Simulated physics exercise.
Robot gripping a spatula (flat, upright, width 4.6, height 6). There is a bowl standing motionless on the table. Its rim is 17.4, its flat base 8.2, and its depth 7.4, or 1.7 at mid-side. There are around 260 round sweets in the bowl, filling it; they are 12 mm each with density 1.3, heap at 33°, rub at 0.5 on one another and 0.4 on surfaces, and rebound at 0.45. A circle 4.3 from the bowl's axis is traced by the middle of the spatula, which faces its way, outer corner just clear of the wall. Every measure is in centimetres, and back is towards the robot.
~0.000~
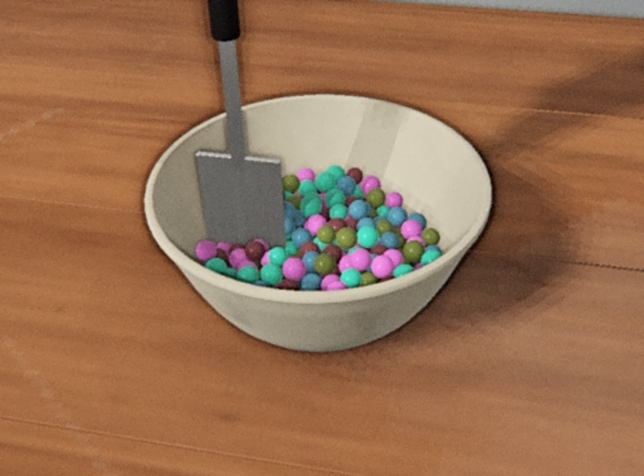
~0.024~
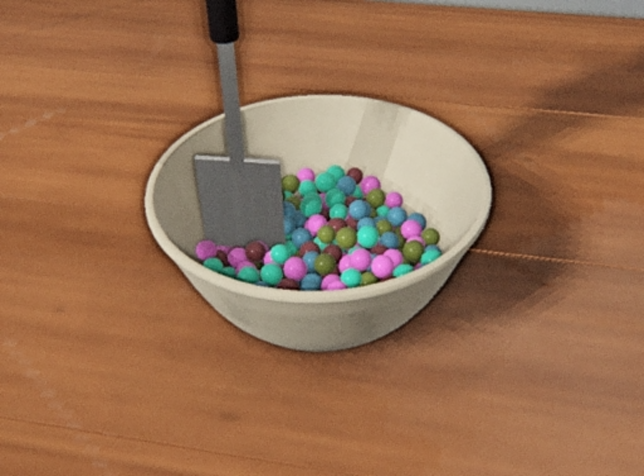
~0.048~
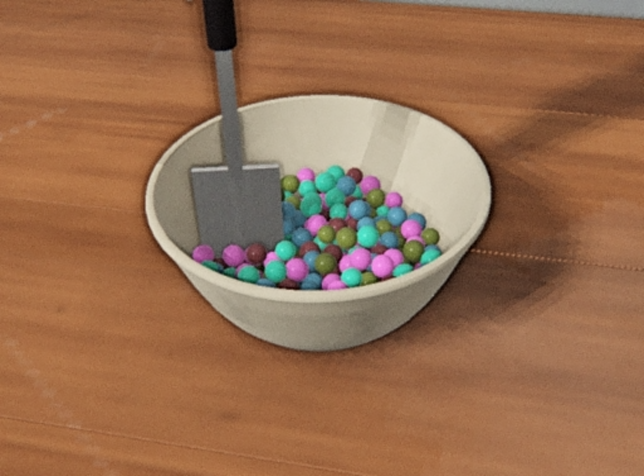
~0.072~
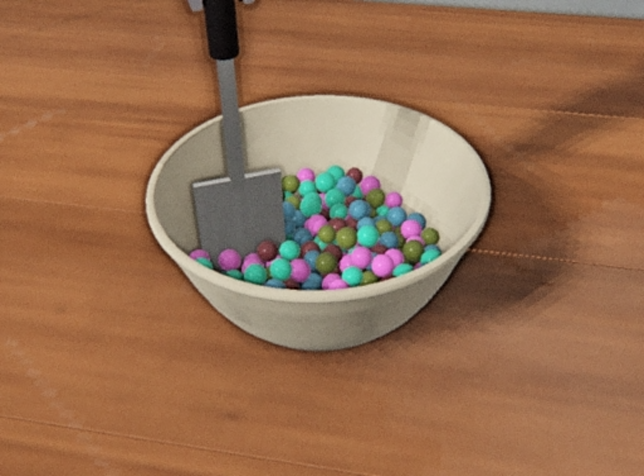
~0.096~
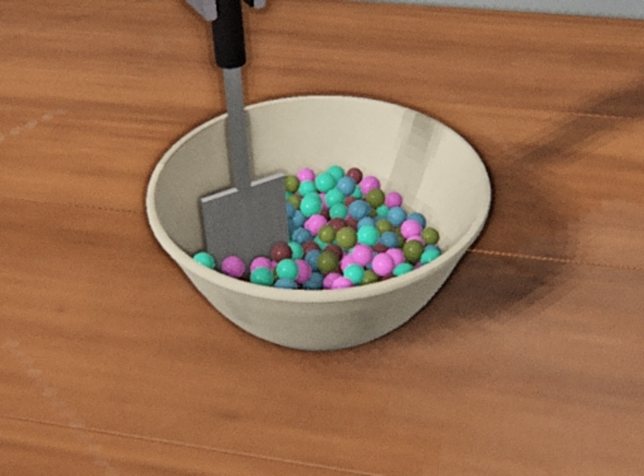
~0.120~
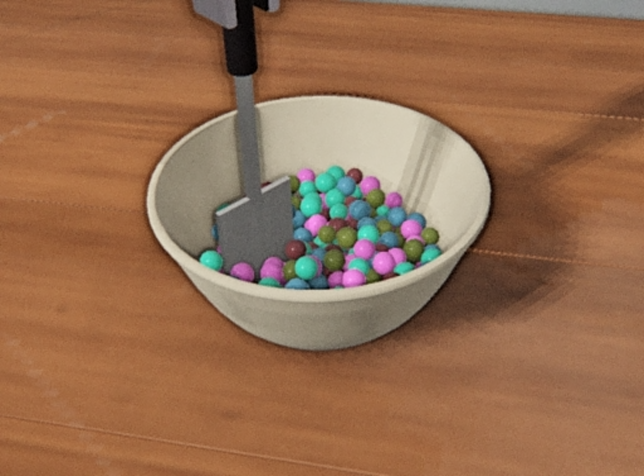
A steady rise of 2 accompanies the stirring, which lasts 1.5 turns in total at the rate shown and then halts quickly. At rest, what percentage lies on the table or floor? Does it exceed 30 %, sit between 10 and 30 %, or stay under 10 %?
It stays under 10 %.
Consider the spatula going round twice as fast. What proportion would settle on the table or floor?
Then roughly 20 %.
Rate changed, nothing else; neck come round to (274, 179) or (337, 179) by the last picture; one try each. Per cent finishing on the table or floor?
First try: About 10 %; second try: About 20 %.
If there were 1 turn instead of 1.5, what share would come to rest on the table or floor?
Roughly 0 per cent.
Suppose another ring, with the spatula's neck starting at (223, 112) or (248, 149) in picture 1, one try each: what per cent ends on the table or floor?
Roughly 0 % and 0 %.
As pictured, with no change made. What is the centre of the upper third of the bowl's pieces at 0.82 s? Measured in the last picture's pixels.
(295, 264).
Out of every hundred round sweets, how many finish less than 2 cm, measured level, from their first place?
55 %.
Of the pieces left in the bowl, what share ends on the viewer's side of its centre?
Near 50 per cent of what stays in the bowl.
After 0.47 s, 244° round, highest piece 8 above the table; 264 in the bowl.
After 0.82 s, 74° round, highest piece 7 above the table; 256 in the bowl, 8 on the table or floor.
After 1.20 s, 180° round, highest piece 5 above the table; 256 in the bowl, 8 on the table or floor.
After 1.90 s, 180° round, highest piece 5 above the table; 256 in the bowl, 8 on the table or floor.
At rest, 256 in the bowl, 8 on the table or floor. That is 3 % on the table or floor.
